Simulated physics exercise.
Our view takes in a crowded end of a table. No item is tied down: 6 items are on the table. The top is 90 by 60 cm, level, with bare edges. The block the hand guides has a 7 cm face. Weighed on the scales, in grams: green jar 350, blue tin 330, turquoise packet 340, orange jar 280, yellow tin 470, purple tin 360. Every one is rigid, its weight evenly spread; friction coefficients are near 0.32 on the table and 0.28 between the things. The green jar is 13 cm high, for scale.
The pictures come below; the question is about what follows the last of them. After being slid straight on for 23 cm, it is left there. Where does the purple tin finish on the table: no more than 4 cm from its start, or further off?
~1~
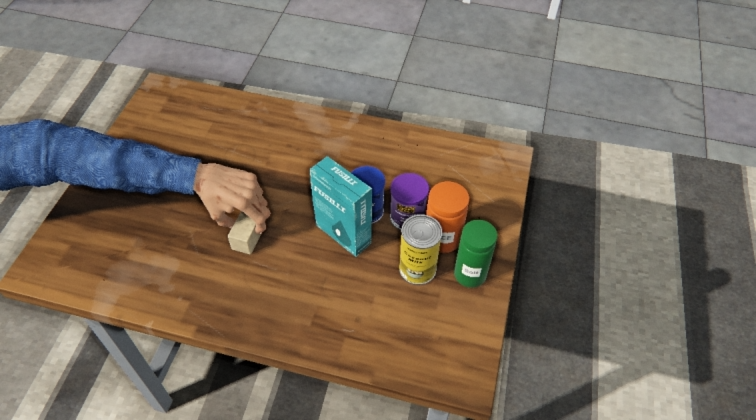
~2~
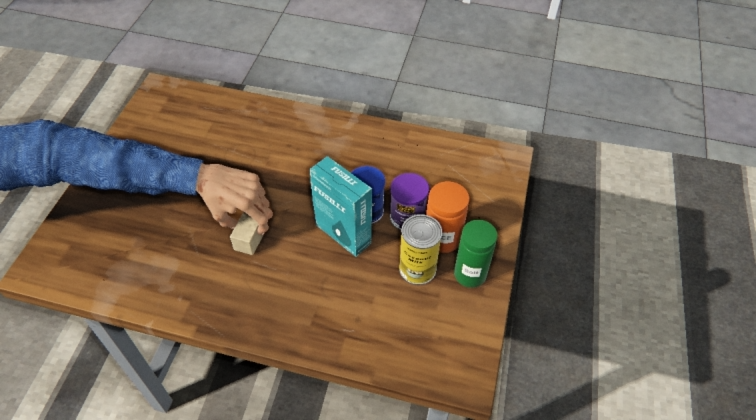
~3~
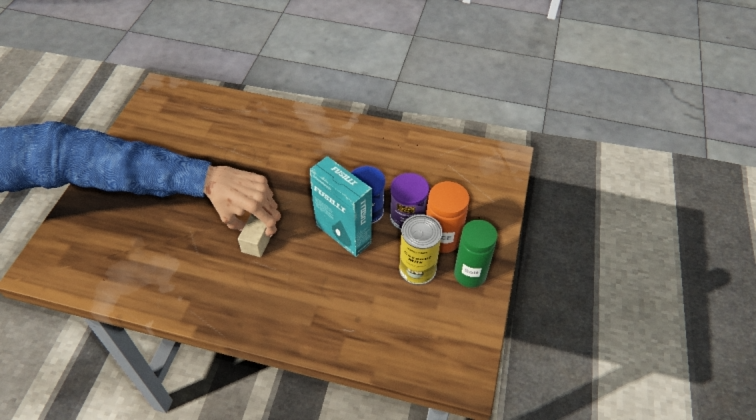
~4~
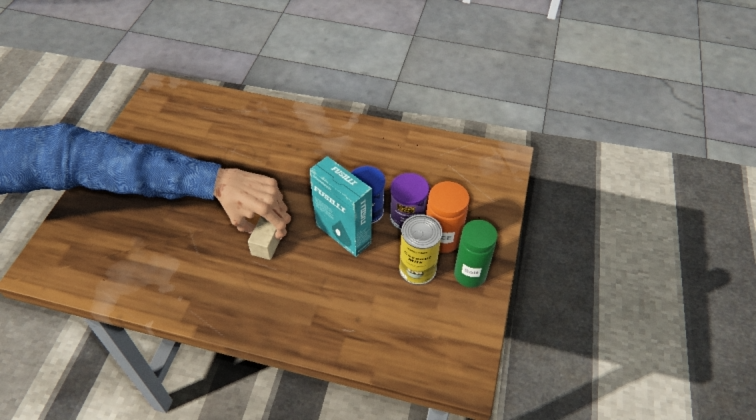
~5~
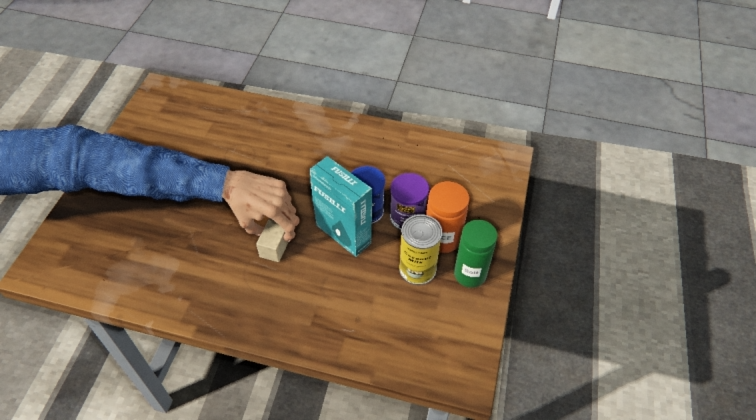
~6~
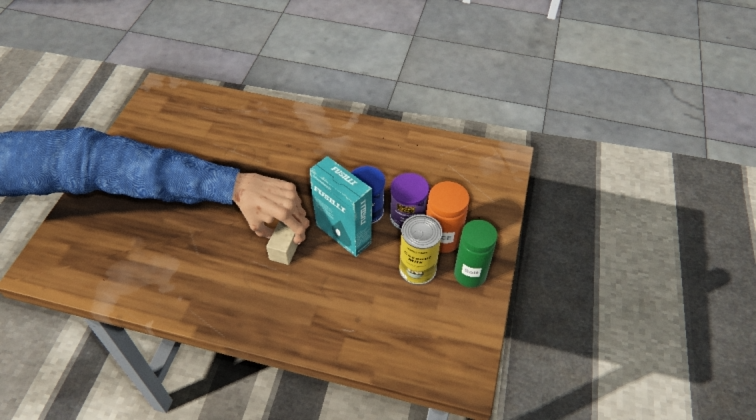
The purple tin finishes within that distance.
Then, 0.20 s past the last view, block slid 10 cm.
Then, 0.60 s past the last view, block slid 16 cm.
Then, 0.80 s past the last view, block slid 19 cm.
Then, 1.10 s past the last view, block slid 23 cm.
Finally, all 6 still in place (within 4 cm). Final places as that camera would see them, purple tin near (409, 203).
